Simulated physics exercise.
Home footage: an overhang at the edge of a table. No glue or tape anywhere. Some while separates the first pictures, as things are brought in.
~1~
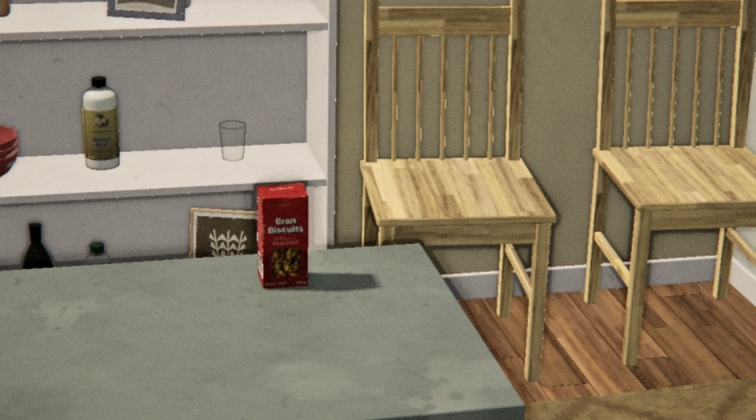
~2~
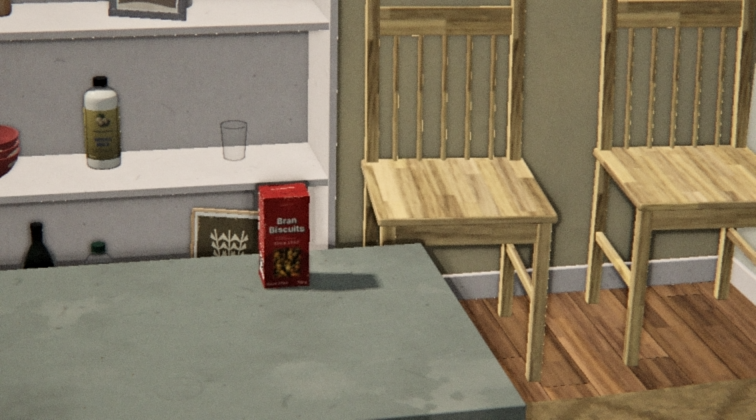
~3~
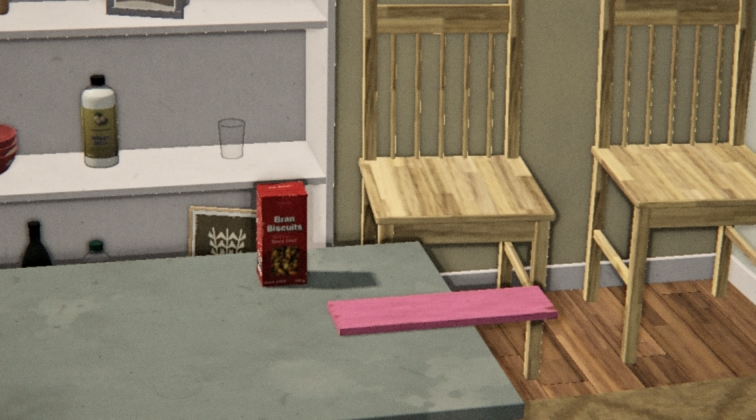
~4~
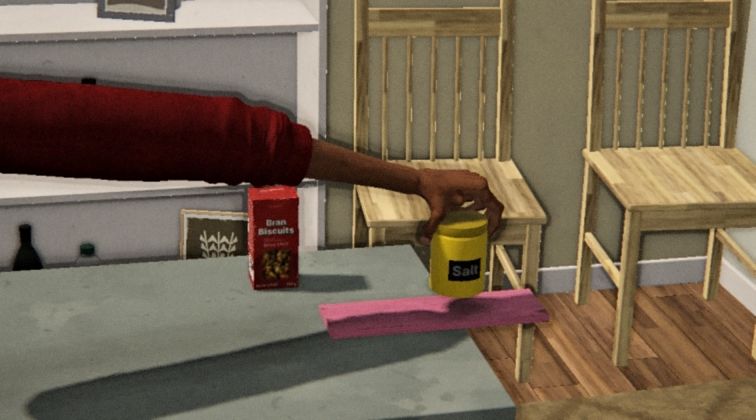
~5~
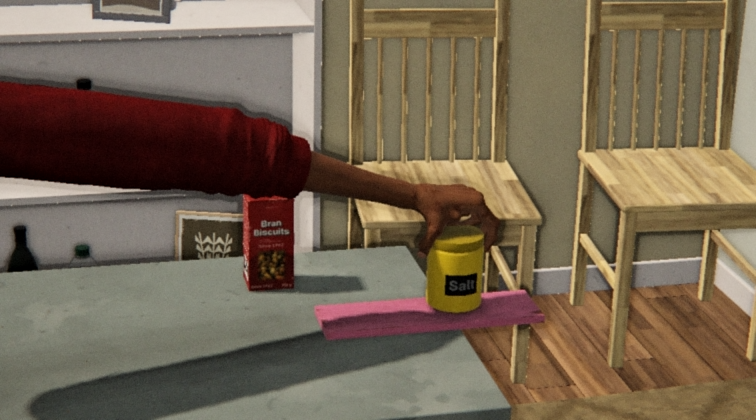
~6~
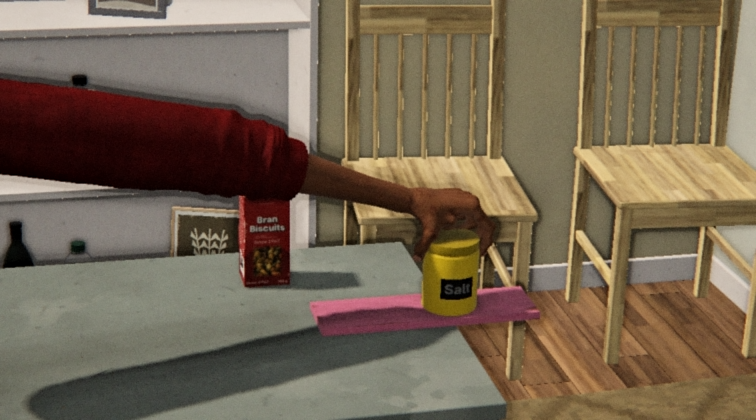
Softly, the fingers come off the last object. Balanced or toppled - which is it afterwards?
Balanced.
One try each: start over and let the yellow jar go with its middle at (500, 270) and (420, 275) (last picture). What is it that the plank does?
Topples, then stays put.
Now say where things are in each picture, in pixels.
The last thing is not in view yet; red carton (283, 236), in the first picture.
The last thing is not in view yet; red carton (284, 236), in the second picture.
The last thing is not in view yet; red carton (282, 234), in the third picture.
Still above its spot; yellow jar (459, 253); red carton (273, 238), in the fourth picture.
Still above its spot; yellow jar (455, 268); red carton (269, 239), in the fifth picture.
Set down, still held; yellow jar (450, 271); red carton (264, 235), in the sixth picture.
Then, 0.80 s past the last view, nothing moves.
Then, 1.70 s past the last view, yellow jar resting near (450, 272).
Finally, all 3 still in place. Final places as the last picture's camera would see them, yellow jar near (450, 272). The plank holds.
